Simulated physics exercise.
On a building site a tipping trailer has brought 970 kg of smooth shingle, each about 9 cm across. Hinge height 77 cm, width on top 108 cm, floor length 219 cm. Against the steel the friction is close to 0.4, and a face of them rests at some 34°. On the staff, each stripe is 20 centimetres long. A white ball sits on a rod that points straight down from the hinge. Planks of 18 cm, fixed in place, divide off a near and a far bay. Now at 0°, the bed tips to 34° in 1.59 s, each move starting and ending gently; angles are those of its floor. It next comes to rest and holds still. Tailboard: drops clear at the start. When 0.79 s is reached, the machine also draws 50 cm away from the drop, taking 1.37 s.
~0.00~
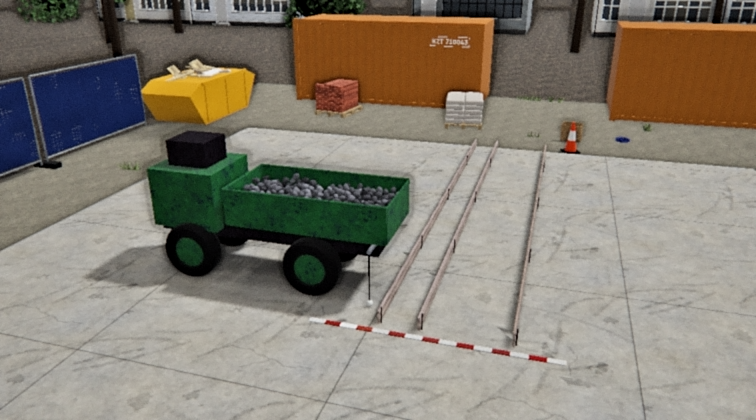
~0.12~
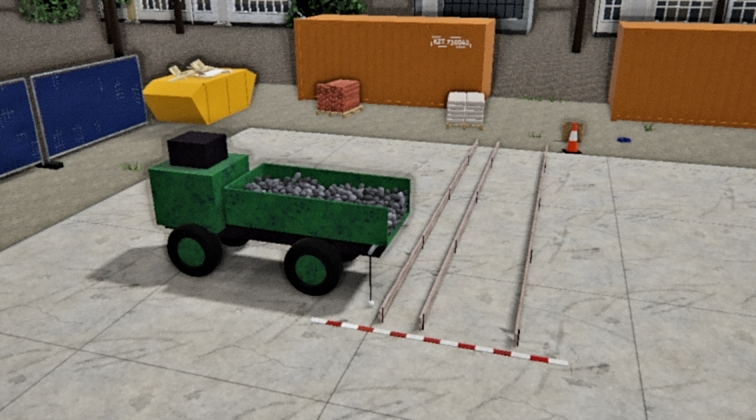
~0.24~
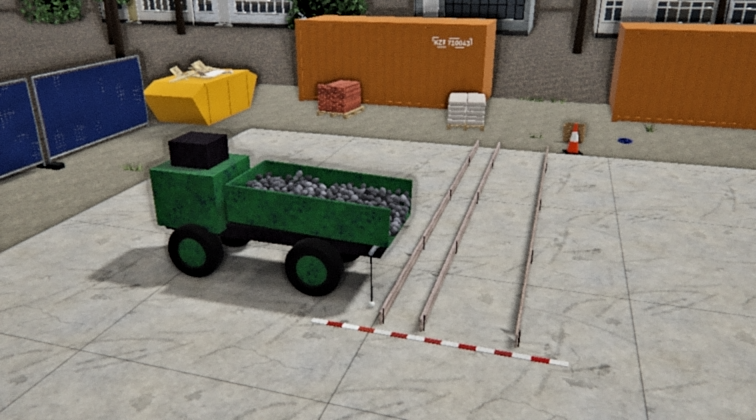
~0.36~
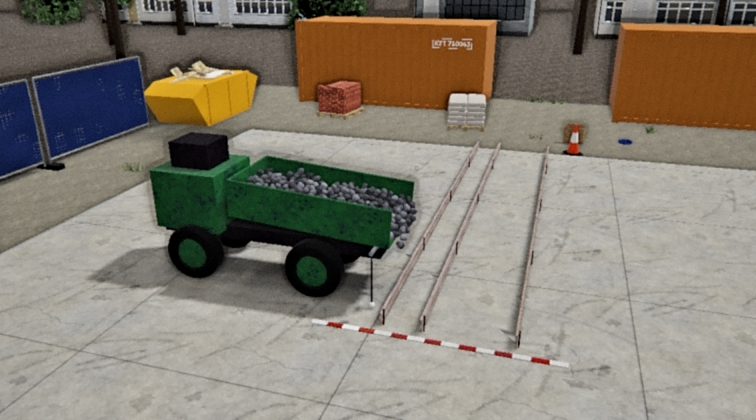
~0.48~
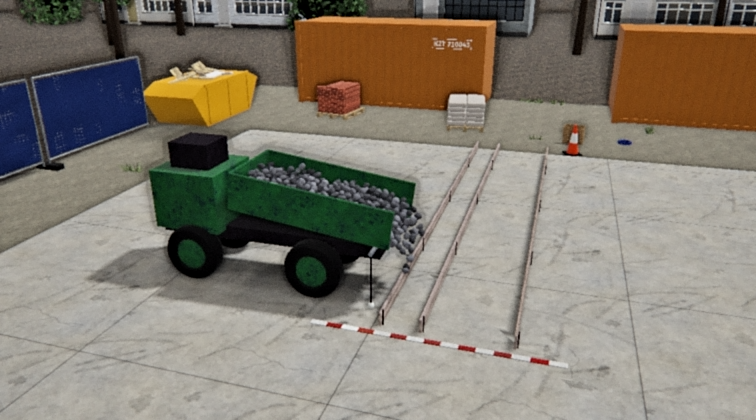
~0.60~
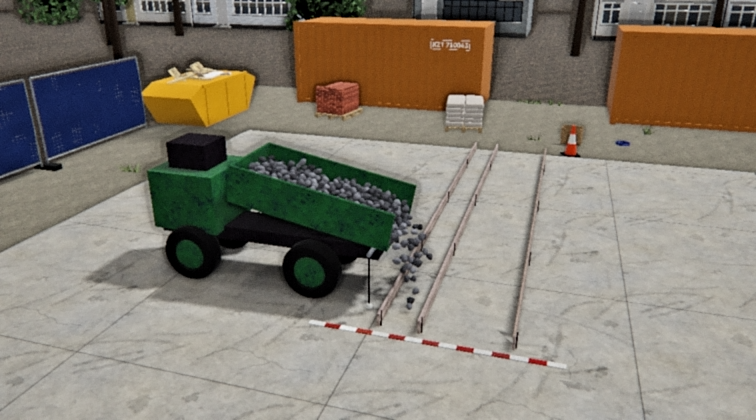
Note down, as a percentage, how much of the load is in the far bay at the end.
Approximately 20 out of 100.
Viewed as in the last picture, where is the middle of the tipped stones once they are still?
I'd point somewhere around (412, 284).
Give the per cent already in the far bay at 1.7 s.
0 per cent, give or take.
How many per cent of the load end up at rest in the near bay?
Share of load: Approx. 45 %.
After 1.2 s the floor is at 29°; 82 % in the bed, 1 % short of the bays, 16 % in the near bay; the foremost stones are at (432, 286).
After 1.7 s the floor is at 34°; 45 % in the bed, 16 % short of the bays, 38 % in the near bay, 2 % in the far bay; the foremost stones are at (450, 286).
After 2.6 s the floor is at 34°; 0 % in the bed, 34 % short of the bays, 47 % in the near bay, 19 % in the far bay; the foremost stones are at (511, 305).
After 5.5 s the floor is at 34°; 0 % in the bed, 33 % short of the bays, 45 % in the near bay, 22 % in the far bay; the foremost stones are at (516, 293).
